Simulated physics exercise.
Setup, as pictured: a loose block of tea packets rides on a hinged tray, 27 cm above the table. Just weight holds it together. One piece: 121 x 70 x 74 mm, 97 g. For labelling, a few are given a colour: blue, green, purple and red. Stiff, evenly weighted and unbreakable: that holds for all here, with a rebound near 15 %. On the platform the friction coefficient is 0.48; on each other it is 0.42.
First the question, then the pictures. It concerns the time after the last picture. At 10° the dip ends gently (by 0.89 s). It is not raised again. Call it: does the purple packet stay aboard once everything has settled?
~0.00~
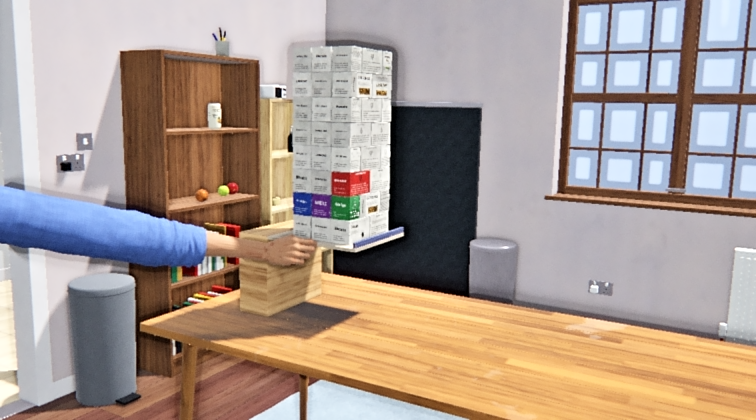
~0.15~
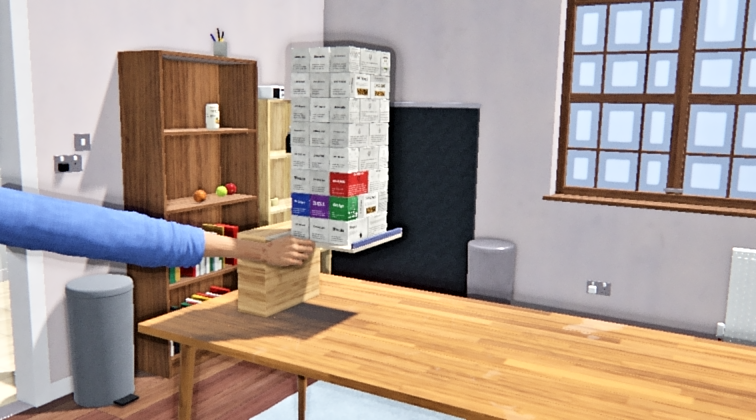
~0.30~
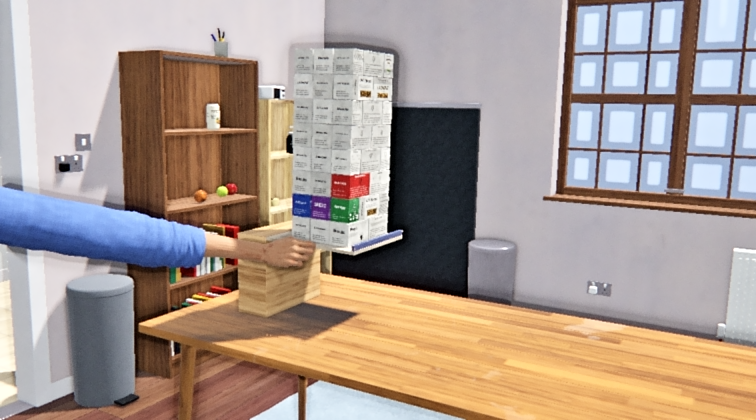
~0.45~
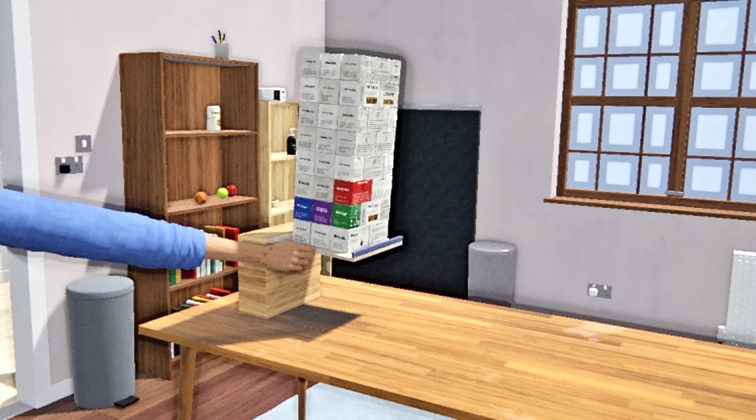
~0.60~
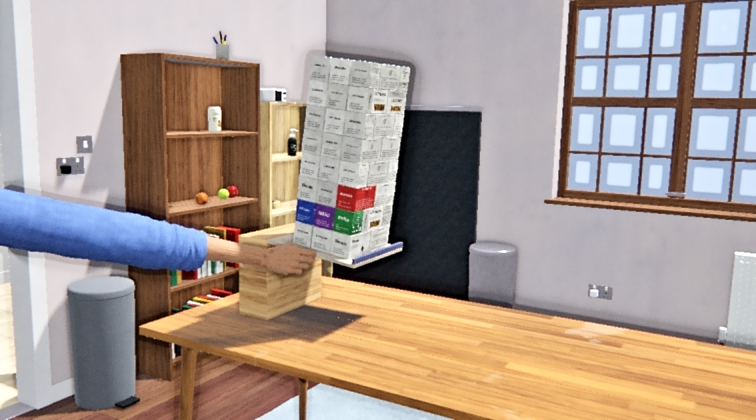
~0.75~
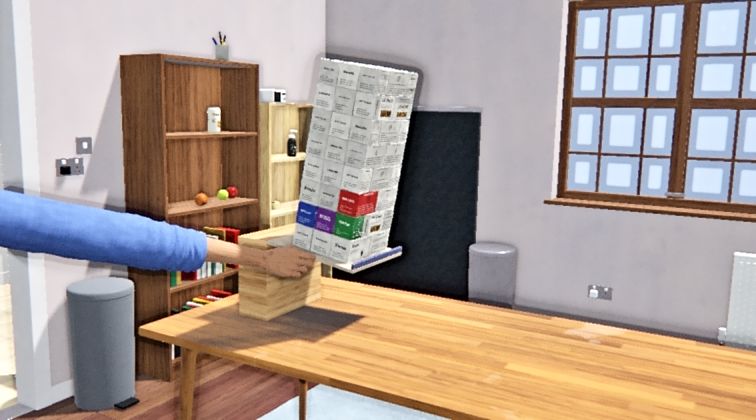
Once settled, the purple packet is not down.
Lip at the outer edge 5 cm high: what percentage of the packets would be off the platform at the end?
You'd get 80 in a hundred.
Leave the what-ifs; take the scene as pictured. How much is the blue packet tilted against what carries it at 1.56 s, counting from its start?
Near 25 degrees from how it began.
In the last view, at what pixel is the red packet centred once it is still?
Near (434, 335).
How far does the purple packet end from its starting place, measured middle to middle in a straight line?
Straight-line shift: Approx. 11 cm.
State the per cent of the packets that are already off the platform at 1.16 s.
45 %.
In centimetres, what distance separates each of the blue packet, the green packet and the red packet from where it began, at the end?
Net displacement: Blue = 8 cm, green = 40 cm, red = 52 cm.
After 1.16 s, slope 10°; 26 of the 60 packets off the platform; purple packet leaning 26°; green packet leaning 26°.
After 1.56 s, slope 10°; 46 of the 60 packets off the platform; purple packet leaning 57°; green packet on its side.
By the end (2.4 s), slope 10°; 46 of the 60 packets off the platform; purple packet leaning 57°; green packet on its side; red packet on its side. As the last picture would show them, middles, purple packet near (353, 228), green packet near (403, 332).
